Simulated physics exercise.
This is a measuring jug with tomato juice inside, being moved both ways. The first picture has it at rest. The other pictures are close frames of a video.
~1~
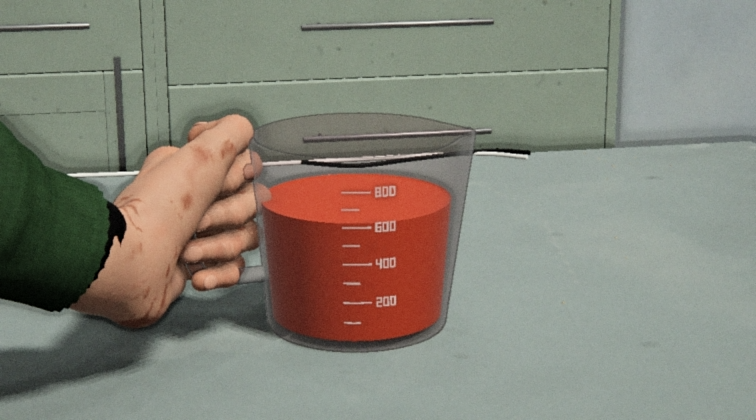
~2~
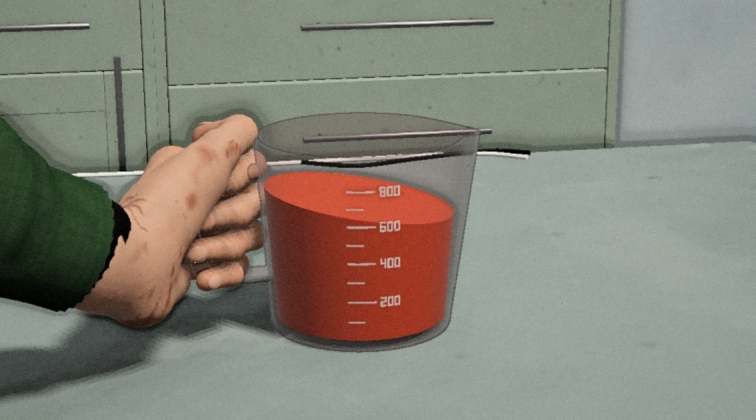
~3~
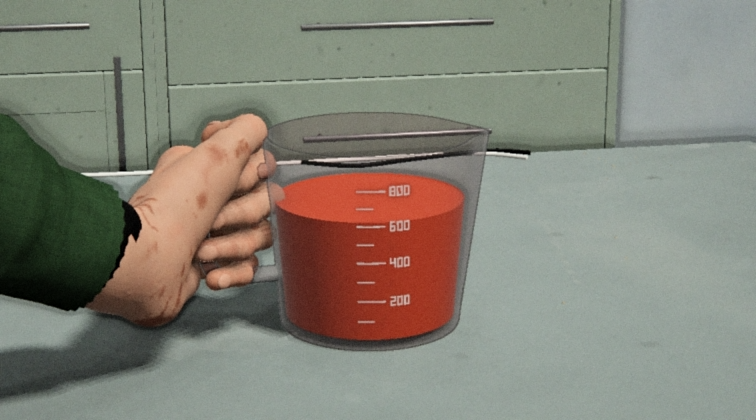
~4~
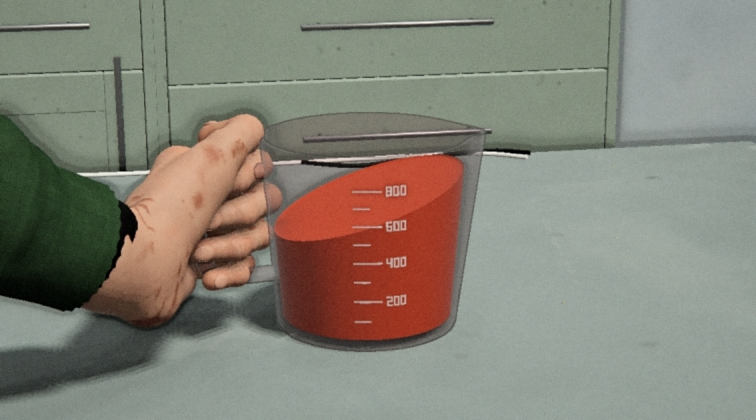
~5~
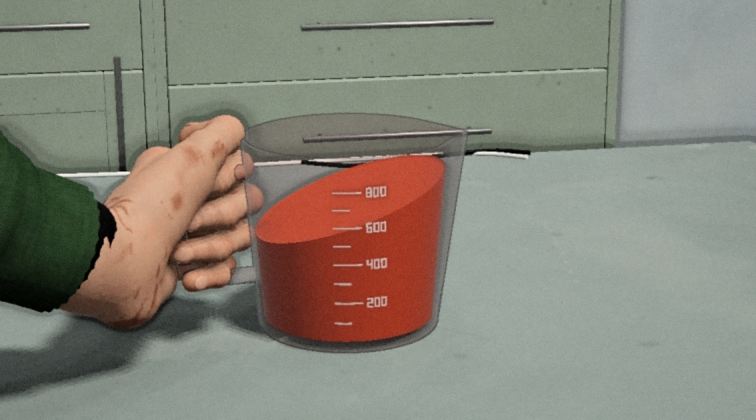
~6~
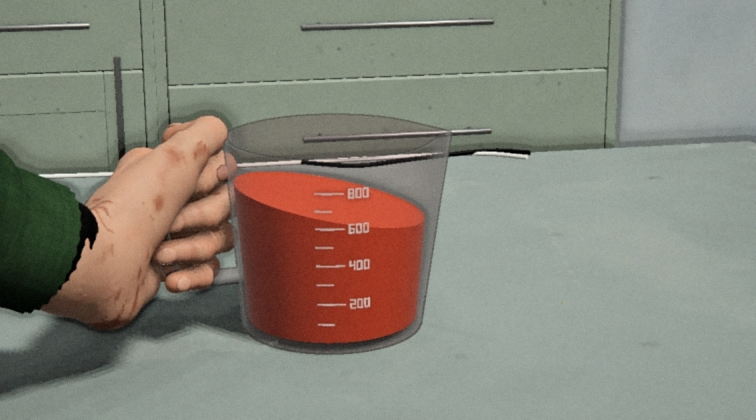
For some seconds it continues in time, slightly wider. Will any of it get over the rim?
Yes.
Next, the highest wave so far goes over the rim.
Finally, the highest wave so far goes over the rim; some is on the top.
